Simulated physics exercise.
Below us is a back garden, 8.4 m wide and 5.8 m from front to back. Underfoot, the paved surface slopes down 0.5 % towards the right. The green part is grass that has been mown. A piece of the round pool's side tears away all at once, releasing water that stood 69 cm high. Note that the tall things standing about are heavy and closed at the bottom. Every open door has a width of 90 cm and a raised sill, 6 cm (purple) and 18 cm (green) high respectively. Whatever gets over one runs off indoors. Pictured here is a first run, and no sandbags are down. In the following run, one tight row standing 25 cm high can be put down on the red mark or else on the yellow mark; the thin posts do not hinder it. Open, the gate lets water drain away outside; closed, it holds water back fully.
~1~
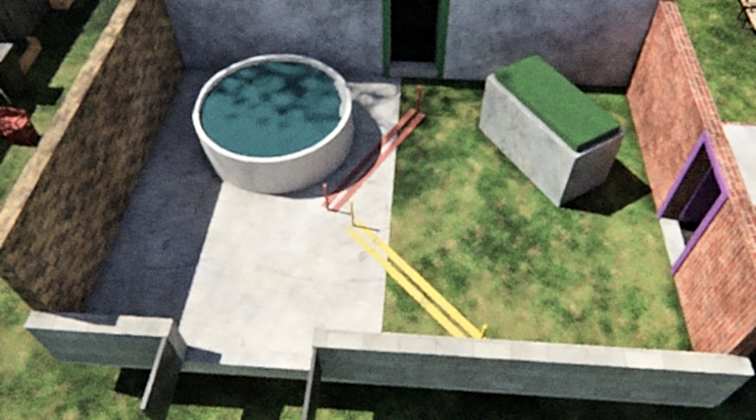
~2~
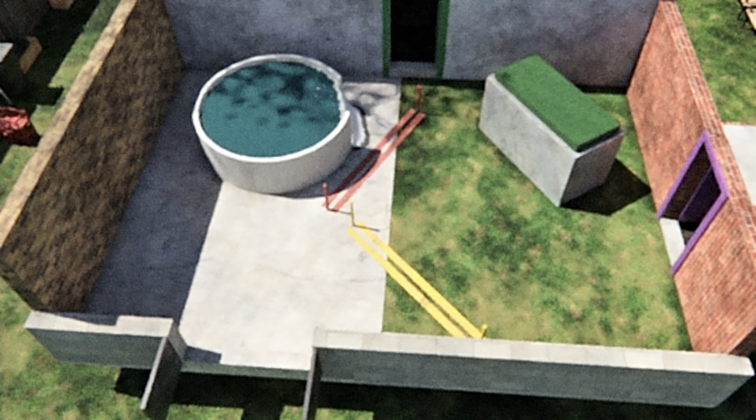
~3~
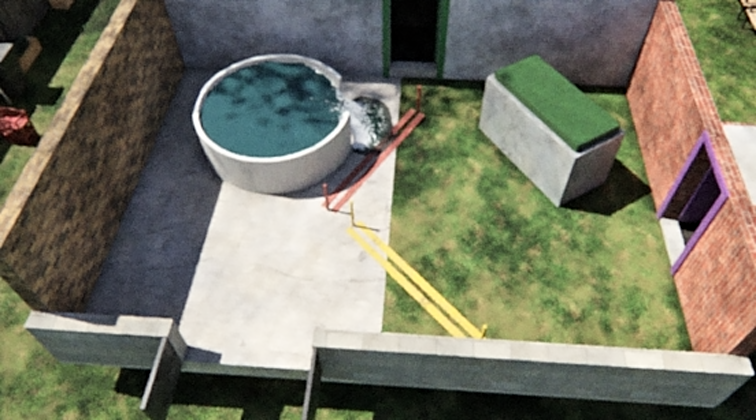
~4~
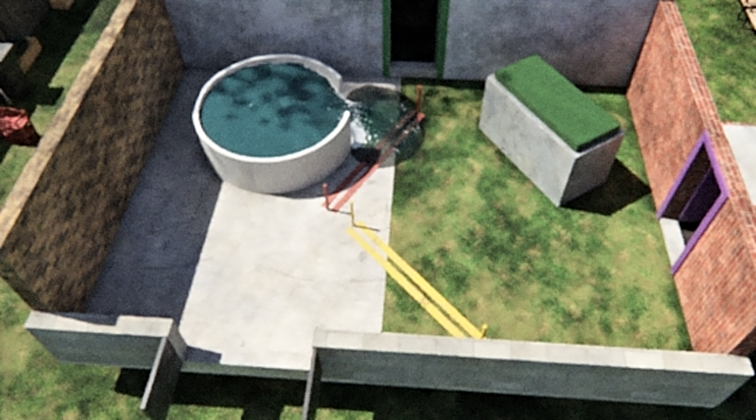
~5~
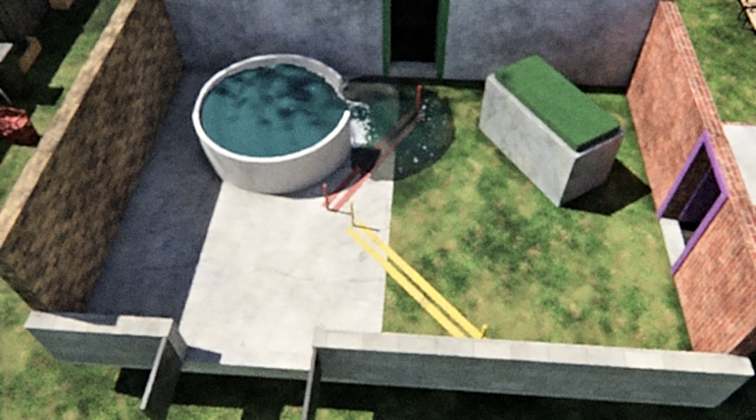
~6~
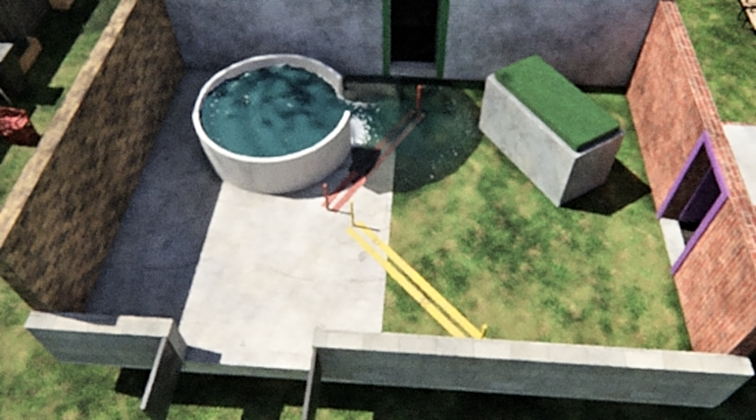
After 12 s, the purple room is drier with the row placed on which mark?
With it on the red one.
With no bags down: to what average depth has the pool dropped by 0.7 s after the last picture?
Some 52 cm.
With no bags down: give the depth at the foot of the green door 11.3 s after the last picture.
About 8.5 cm deep.
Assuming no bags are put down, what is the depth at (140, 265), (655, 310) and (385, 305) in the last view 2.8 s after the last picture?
First spot 0 cm, second 0 cm, third 0 cm.
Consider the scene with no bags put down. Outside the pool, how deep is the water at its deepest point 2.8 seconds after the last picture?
Max depth: Near 26 cm.
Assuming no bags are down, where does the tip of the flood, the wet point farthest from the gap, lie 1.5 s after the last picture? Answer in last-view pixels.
Around pixel (601, 91).
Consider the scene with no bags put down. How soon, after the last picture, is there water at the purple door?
Purple door: 3.6 s.
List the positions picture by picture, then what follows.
The first picture shows still water, 69 cm deep, in the round pool at (274, 107).
In the second picture, the front is at (358, 147), 0.5 m from the gap at (348, 116); 0.2 m2 of floor is under water; 69 cm left at the back of the round pool.
In the third picture, water pours out at (348, 118) and has run 0.8 m, to (390, 141); typically 10 cm deep outside, 69 cm at the round pool's back.
In the fourth picture, water pours out at (348, 119) and has run 1.3 m, to (418, 142); typically 7 cm deep outside, 69 cm at the round pool's back.
In the fifth picture, water pours out at (348, 118) and has run 1.8 m, to (449, 124); typically 5 cm deep outside, 69 cm at the round pool's back.
In the sixth picture, the front is at (476, 112), 2.3 m from the gap at (348, 118); 5.0 m2 of floor is under water; 67 cm left at the back of the round pool.
Then, 0.7 s after the last picture water covers 20 % of the floor and is deepest (38 cm) near (354, 127) in the run without bags; in at the purple door, 0 L with no bags, 0 L with the row on red, 0 L on yellow.
Then, 1.5 s after the last picture water covers 25 % of the floor and is deepest (30 cm) near (354, 127) in the run without bags; in at the purple door, 0 L with no bags, 0 L with the row on red, 0 L on yellow.
Then, 2.8 s after the last picture water covers 40 % of the floor and is deepest (26 cm) near (354, 127) in the run without bags; in at the purple door, 0 L with no bags, 0 L with the row on red, 0 L on yellow.
Then, 6.3 s after the last picture water covers 70 % of the floor and is deepest (16 cm) near (612, 98) in the run without bags; in at the purple door, 5 L with no bags, 1 L with the row on red, 5 L on yellow.
Then, 11.3 s after the last picture water covers 95 % of the floor and is deepest (12 cm) near (626, 112) in the run without bags; in at the purple door, 51 L with no bags, 3 L with the row on red, 69 L on yellow.
